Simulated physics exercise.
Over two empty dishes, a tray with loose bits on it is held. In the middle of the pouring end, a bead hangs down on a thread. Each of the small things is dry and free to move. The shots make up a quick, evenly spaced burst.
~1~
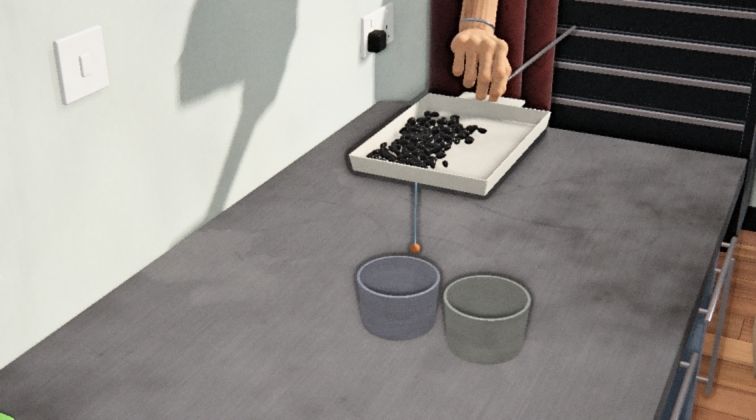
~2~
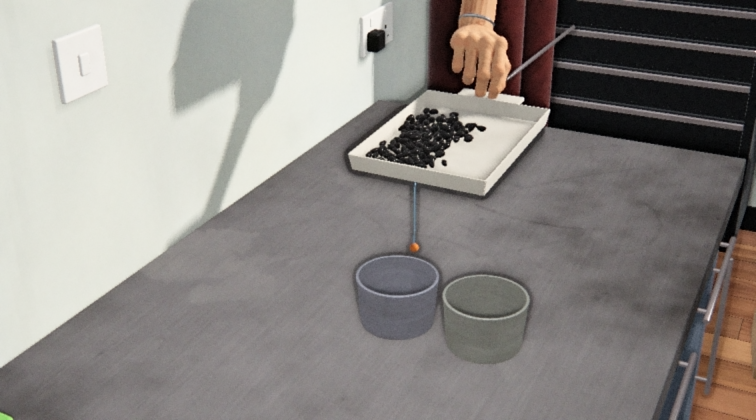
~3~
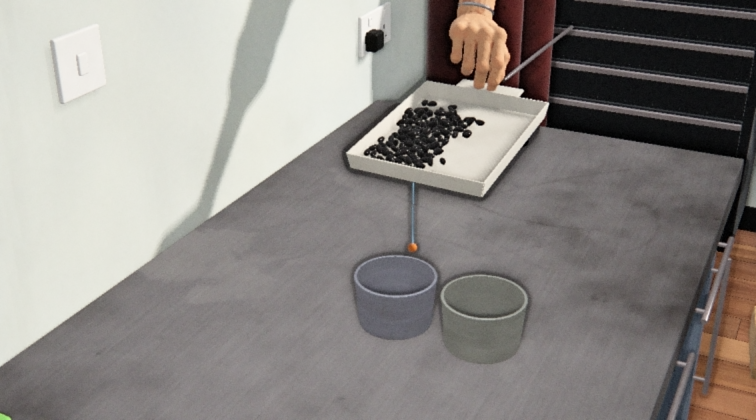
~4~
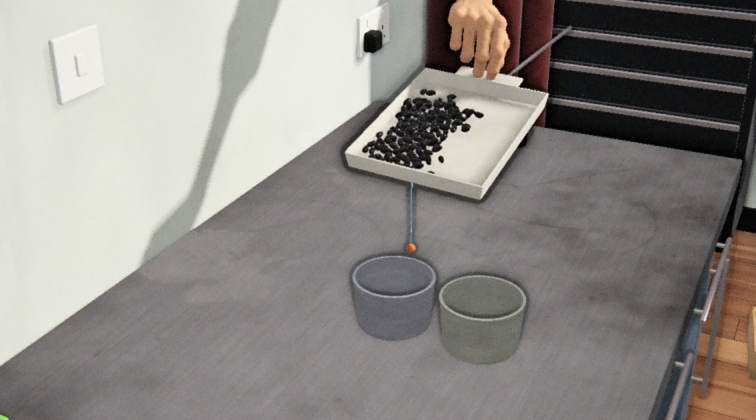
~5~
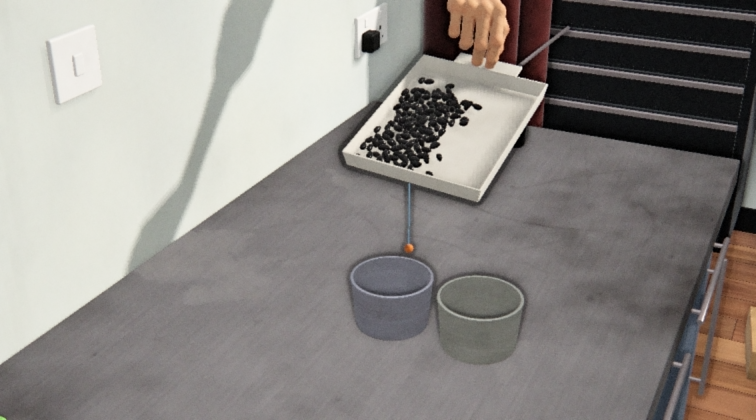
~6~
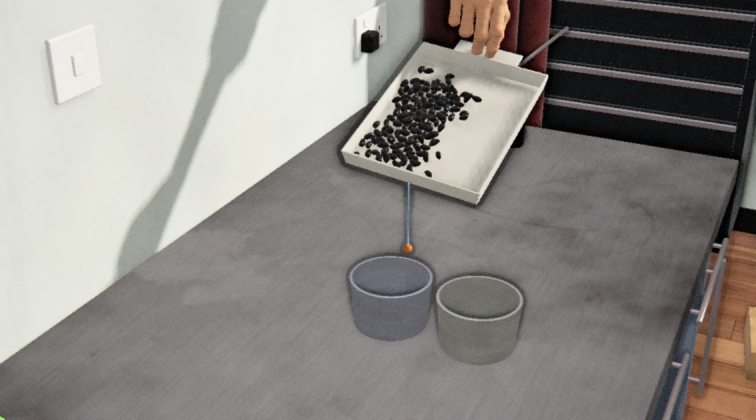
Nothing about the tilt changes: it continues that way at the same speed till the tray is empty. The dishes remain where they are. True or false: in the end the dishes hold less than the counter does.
False.
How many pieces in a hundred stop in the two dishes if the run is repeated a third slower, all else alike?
That works out at some 60 per cent.
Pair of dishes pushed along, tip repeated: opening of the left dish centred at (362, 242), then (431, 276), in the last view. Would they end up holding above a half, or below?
Result, first setup: A minority share; second setup: A majority share.
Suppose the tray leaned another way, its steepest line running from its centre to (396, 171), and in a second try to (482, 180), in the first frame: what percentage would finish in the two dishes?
Lab note: Case 1 near 30 %, case 2 near 30 %.
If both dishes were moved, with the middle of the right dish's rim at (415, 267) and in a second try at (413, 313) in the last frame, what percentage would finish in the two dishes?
First some 20, then 0 per cent.
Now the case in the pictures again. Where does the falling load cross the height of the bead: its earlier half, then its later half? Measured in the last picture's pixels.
First roughly (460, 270), then roughly (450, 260).
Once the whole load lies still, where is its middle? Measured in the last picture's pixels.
Roughly at pixel (457, 327).
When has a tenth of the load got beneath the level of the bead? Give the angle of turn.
Roughly 80 degrees of tilt.
Just after the last frame, tray tipped steeply; almost all on the tray; just a few in the air.
A moment on, tray tipped past a quarter turn; roughly half on the tray; roughly a third in the right dish; about a tenth in the left dish; just a few outside both; about a tenth in the air.
Further on, tray tipped past a quarter turn; roughly half in the right dish; roughly a quarter in the left dish; roughly a third outside both.
When it is over, tray tipped past a quarter turn; roughly half in the right dish; roughly a quarter in the left dish; roughly a third outside both.
